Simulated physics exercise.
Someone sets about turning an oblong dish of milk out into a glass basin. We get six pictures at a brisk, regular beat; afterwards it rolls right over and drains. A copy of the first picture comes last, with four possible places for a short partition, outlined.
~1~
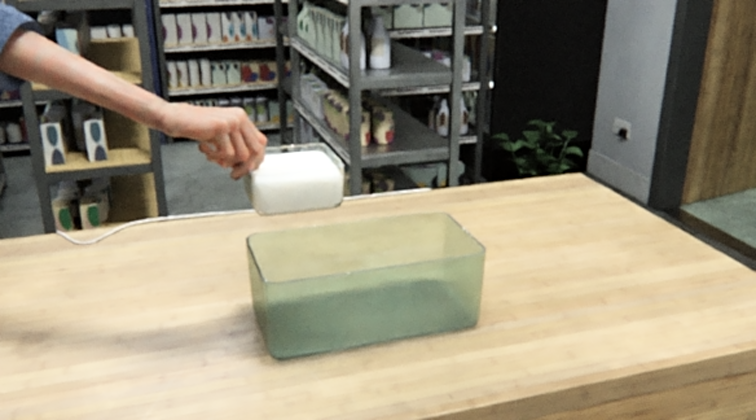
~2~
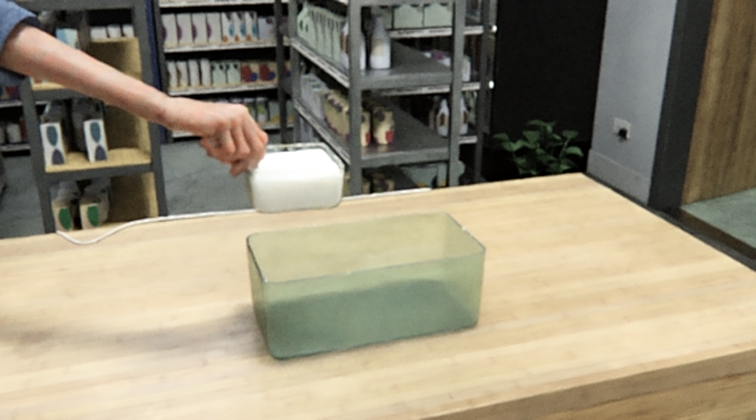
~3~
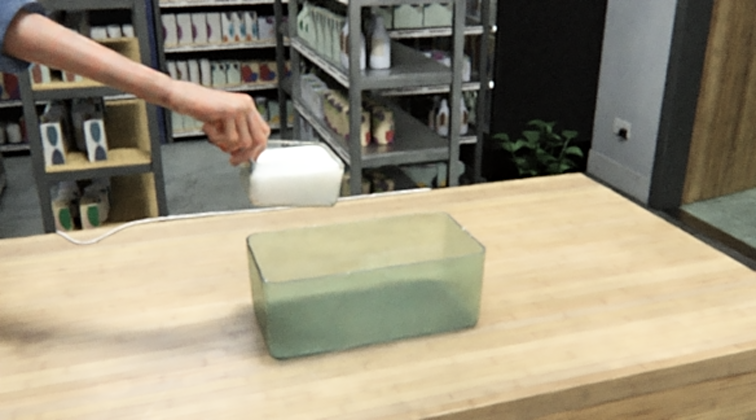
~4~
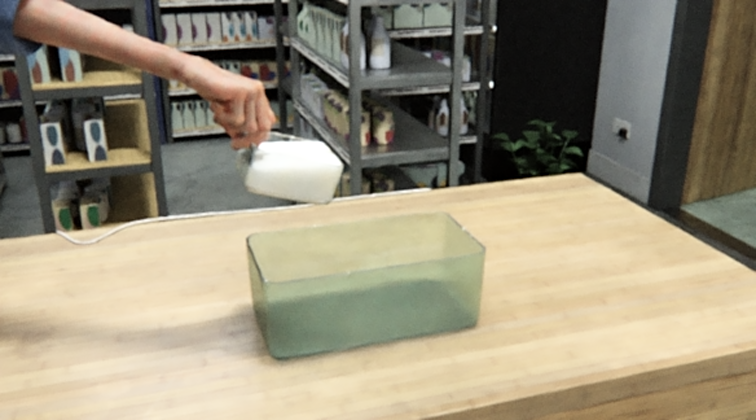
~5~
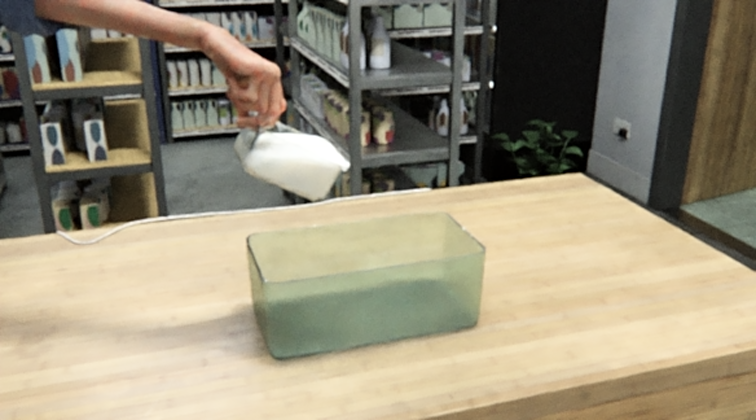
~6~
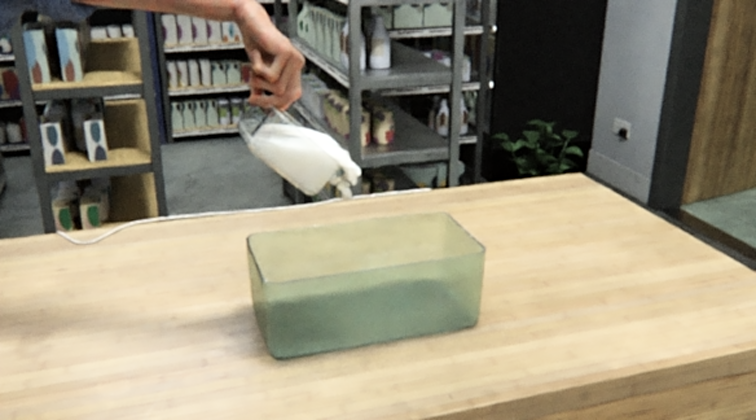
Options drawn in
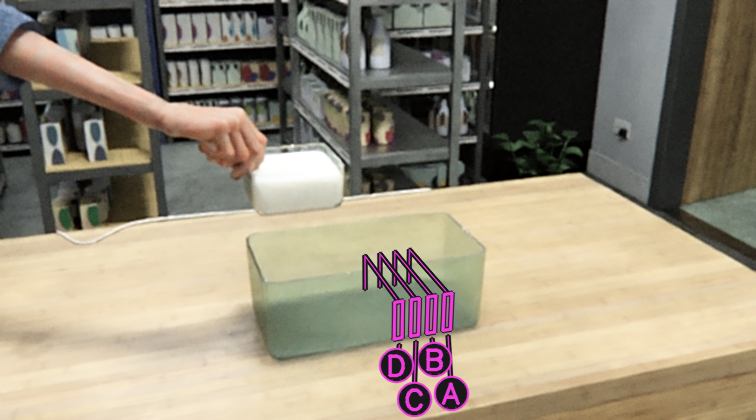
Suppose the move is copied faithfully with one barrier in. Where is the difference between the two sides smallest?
Best: B.
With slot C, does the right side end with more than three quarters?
No.
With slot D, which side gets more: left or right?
The right side.
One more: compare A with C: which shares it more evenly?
C.
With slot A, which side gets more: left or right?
The left side.
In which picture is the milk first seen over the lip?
Picture 4.
On the marked copy, A at (448, 336); B at (432, 338); C at (415, 341); D at (399, 344).
For slot A, about 89 % ends left of the wall and 7 % right of it; 3 % is lost outside.
For slot B, about 53 % ends left of the wall and 44 % right of it; 4 % is lost outside.
For slot C, about 30 % ends left of the wall and 66 % right of it; 4 % is lost outside.
For slot D, about 16 % ends left of the wall and 80 % right of it; 4 % is lost outside.
